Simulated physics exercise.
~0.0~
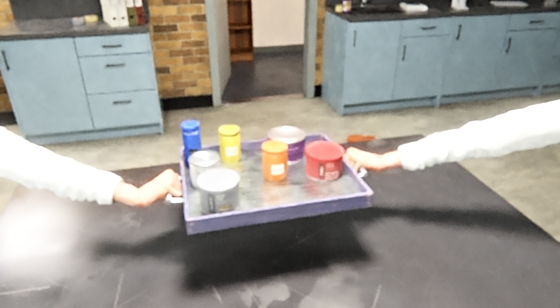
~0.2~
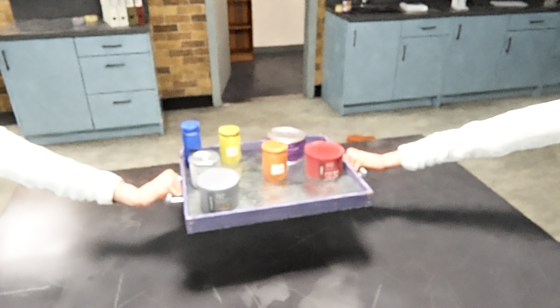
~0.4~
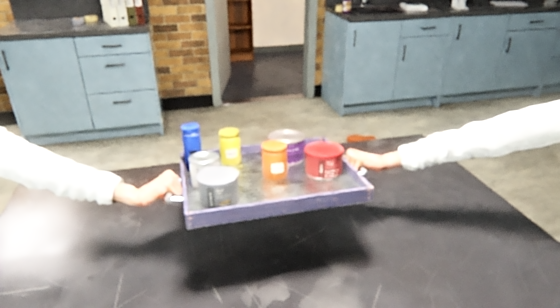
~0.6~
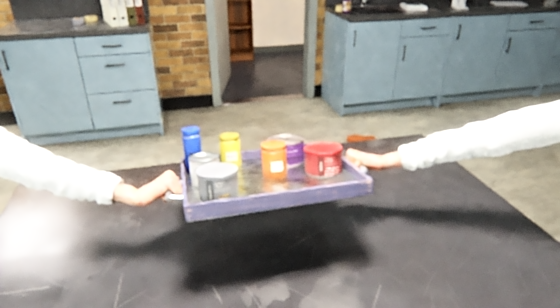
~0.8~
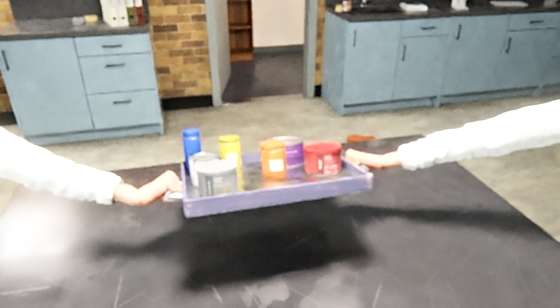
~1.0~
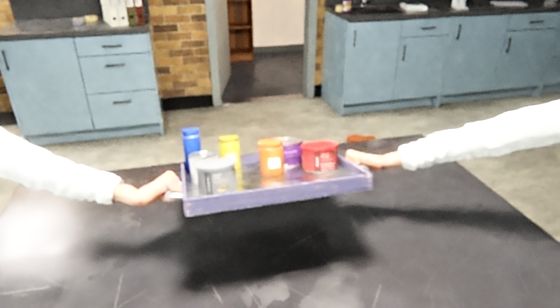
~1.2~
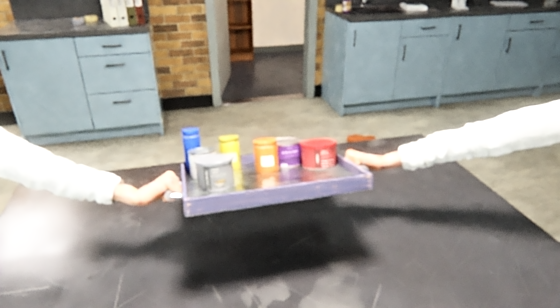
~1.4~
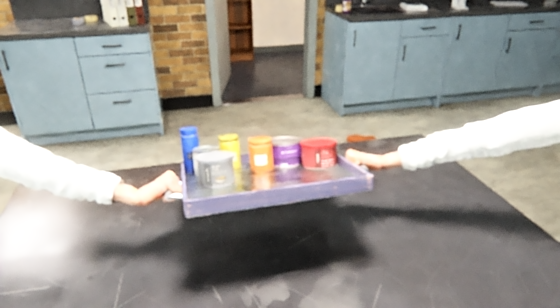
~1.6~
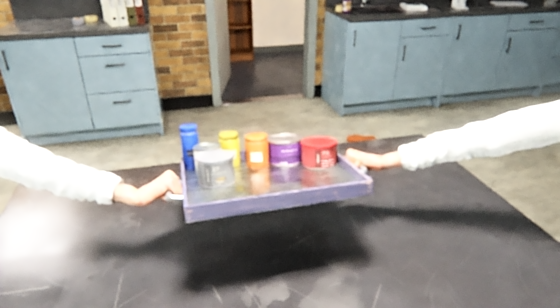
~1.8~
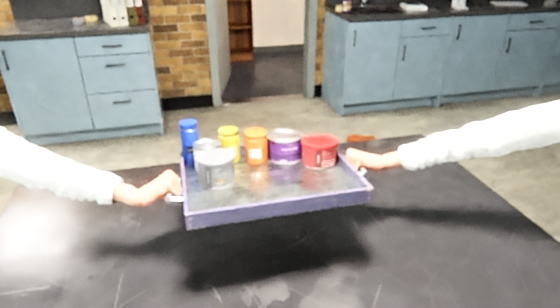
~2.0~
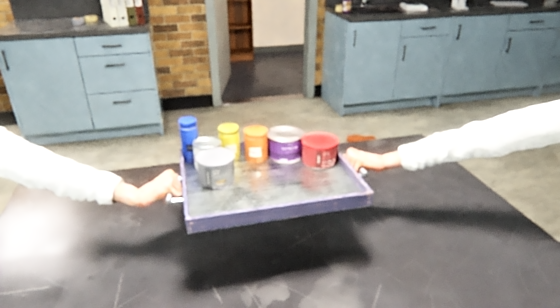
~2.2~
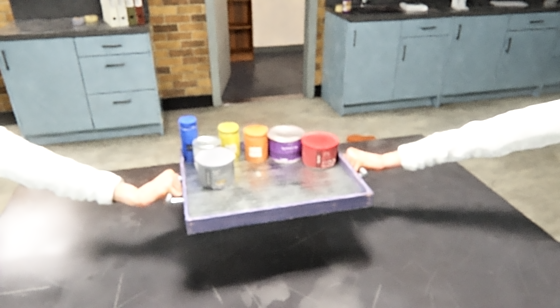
A purple-rimmed tray of colourful tubs and jars, held by two hands above a dark table, tipped its far edge down and then levelled again, and several containers slid toward the back, ending upright in a loose row with the front clear.
